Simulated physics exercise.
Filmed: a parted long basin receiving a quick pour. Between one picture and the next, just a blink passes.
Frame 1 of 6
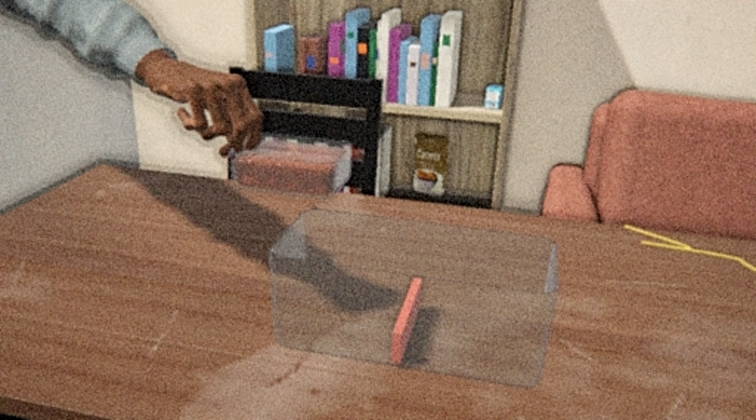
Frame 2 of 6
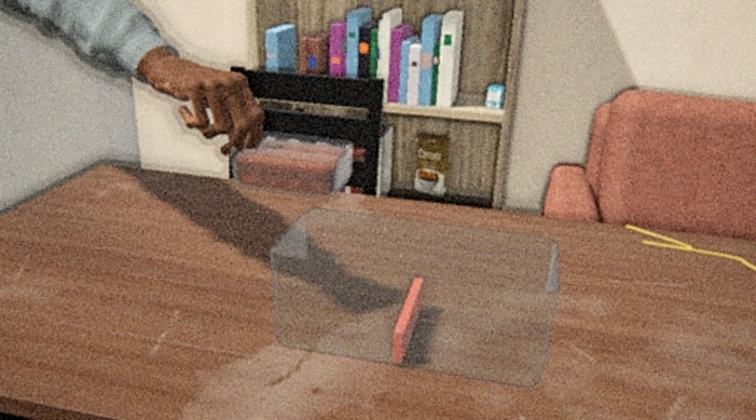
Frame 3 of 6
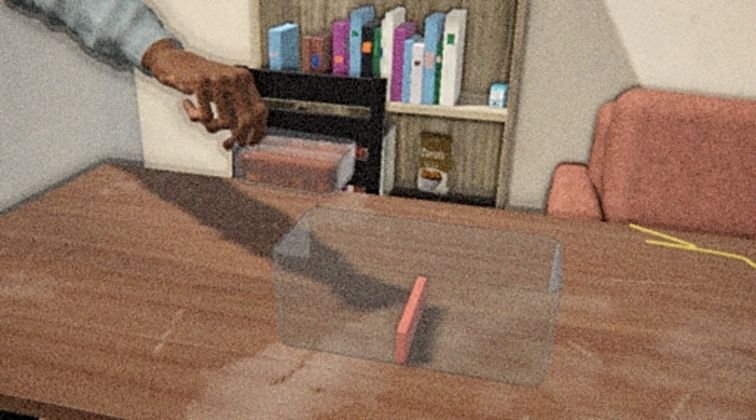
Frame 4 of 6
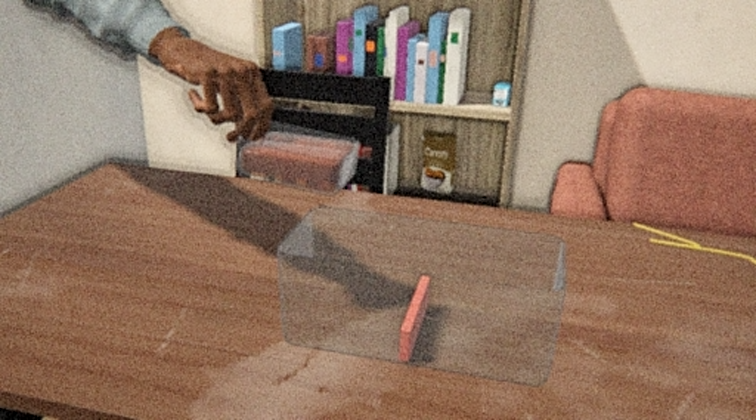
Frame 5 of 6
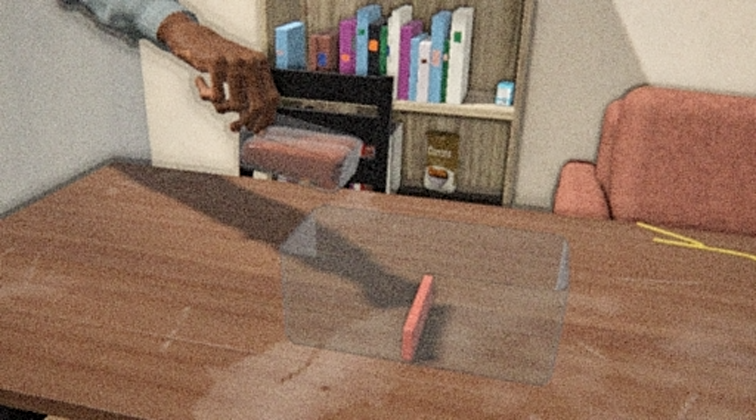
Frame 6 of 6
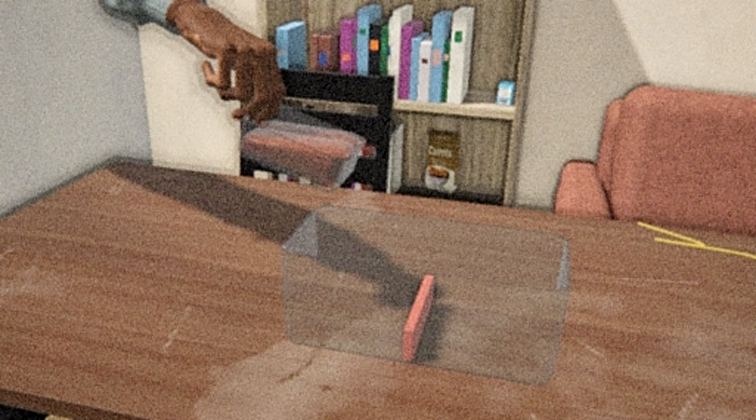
A clear container of reddish-brown liquid tilted gradually to the right beneath a hand at the upper left, above a wooden table where a see-through basin with a red divider sat still.
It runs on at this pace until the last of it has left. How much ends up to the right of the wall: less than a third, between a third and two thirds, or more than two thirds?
Between a third and two thirds.
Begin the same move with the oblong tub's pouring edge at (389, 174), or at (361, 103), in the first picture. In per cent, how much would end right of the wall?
95 %, 80 %.
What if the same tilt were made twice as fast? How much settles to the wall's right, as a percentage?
I'd say roughly 75 in every hundred ends up there.
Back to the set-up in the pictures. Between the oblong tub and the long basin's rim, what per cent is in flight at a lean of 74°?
Roughly 30 in a hundred.
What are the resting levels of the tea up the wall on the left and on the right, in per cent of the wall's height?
Left of the wall 20 %, right of the wall 20 %.
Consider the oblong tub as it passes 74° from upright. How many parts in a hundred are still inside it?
I'd put it at some 15 in a hundred.
A moment on, the oblong tub is tipped part way and 17 per cent is still to pour, 21 is left of the wall and 31 right of it.
Next, the oblong tub is tipped right over and 1 per cent is still to pour, 37 is left of the wall and 58 right of it.
Then the oblong tub is tipped right over and 0 per cent is still to pour, 41 is left of the wall and 58 right of it.
Later the oblong tub is tipped right over and 0 per cent is still to pour, 41 is left of the wall and 58 right of it.
At rest 41 per cent lies left of the wall, 58 right of it and 1 outside.
